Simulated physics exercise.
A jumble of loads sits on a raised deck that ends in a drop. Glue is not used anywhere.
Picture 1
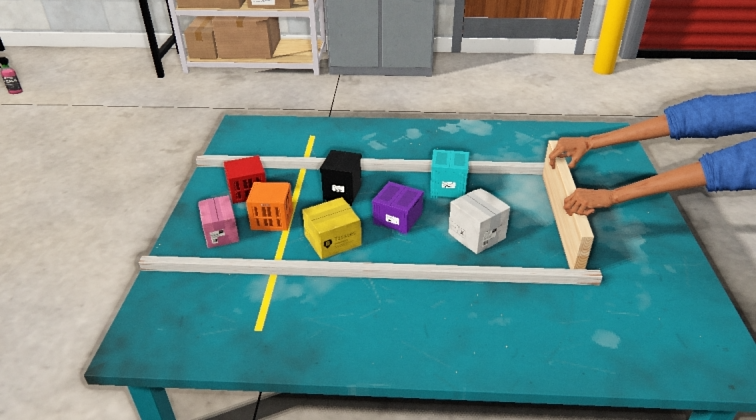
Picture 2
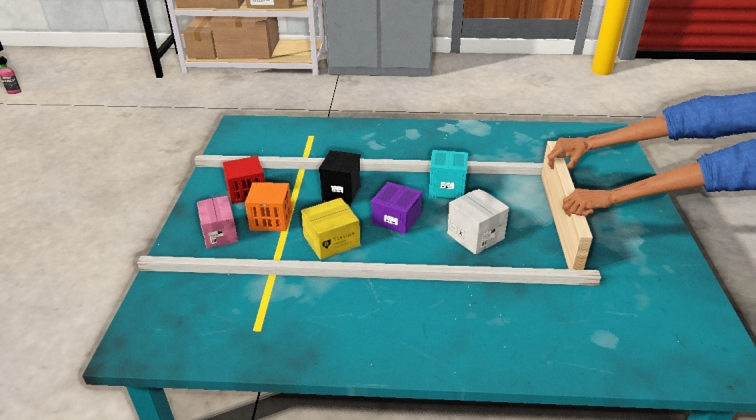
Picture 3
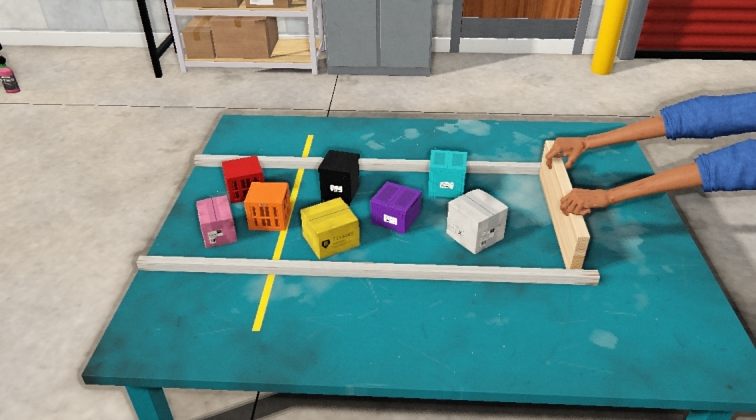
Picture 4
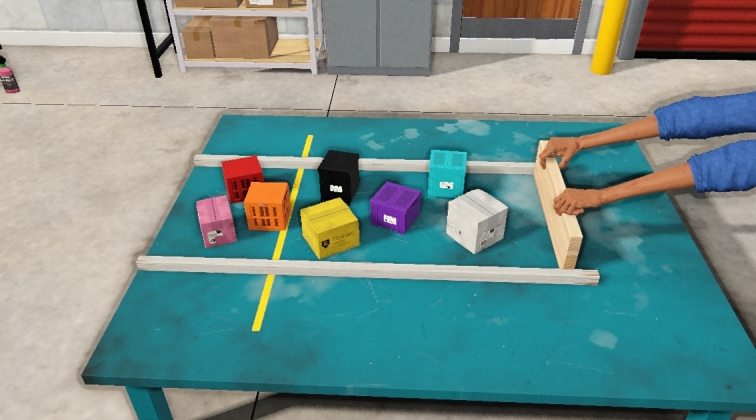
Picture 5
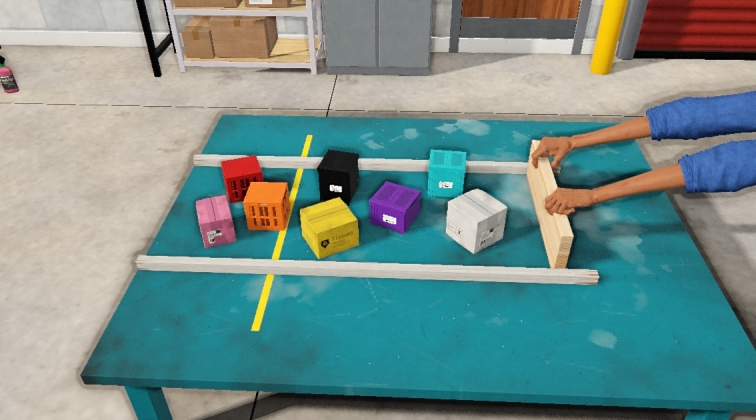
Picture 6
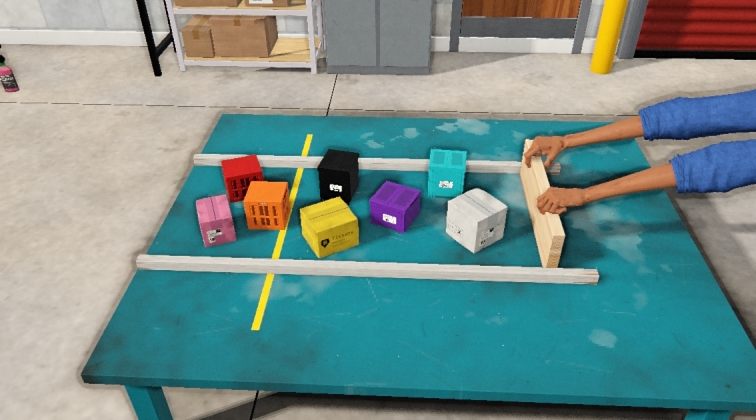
A wooden plank, gripped by two hands, slides a short way left between two pale rails on a teal table, drawing nearer to the white and turquoise boxes, while the eight colourful boxes stay in place around a yellow line.
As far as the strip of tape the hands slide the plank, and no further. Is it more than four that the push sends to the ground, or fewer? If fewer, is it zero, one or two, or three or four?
Fewer - zero.
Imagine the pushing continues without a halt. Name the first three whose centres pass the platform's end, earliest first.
First comes the pink parcel, followed by the red crate, and then the orange crate.
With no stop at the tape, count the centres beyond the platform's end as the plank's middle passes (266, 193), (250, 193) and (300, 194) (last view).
In order: 1, 2, 0.
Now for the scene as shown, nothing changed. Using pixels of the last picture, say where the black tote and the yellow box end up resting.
In the last view, the middles sit near (239, 165) and near (216, 233).
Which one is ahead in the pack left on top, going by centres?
It's the pink parcel.
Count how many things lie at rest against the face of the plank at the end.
2 end up touching it.
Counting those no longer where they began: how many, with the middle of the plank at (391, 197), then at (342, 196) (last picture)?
Tally: First 5; then 6.
Soon after, none off yet; pink parcel at rest near (216, 220); red crate at rest near (243, 178); orange crate at rest near (268, 205).
In the end, the number that fall off is zero.
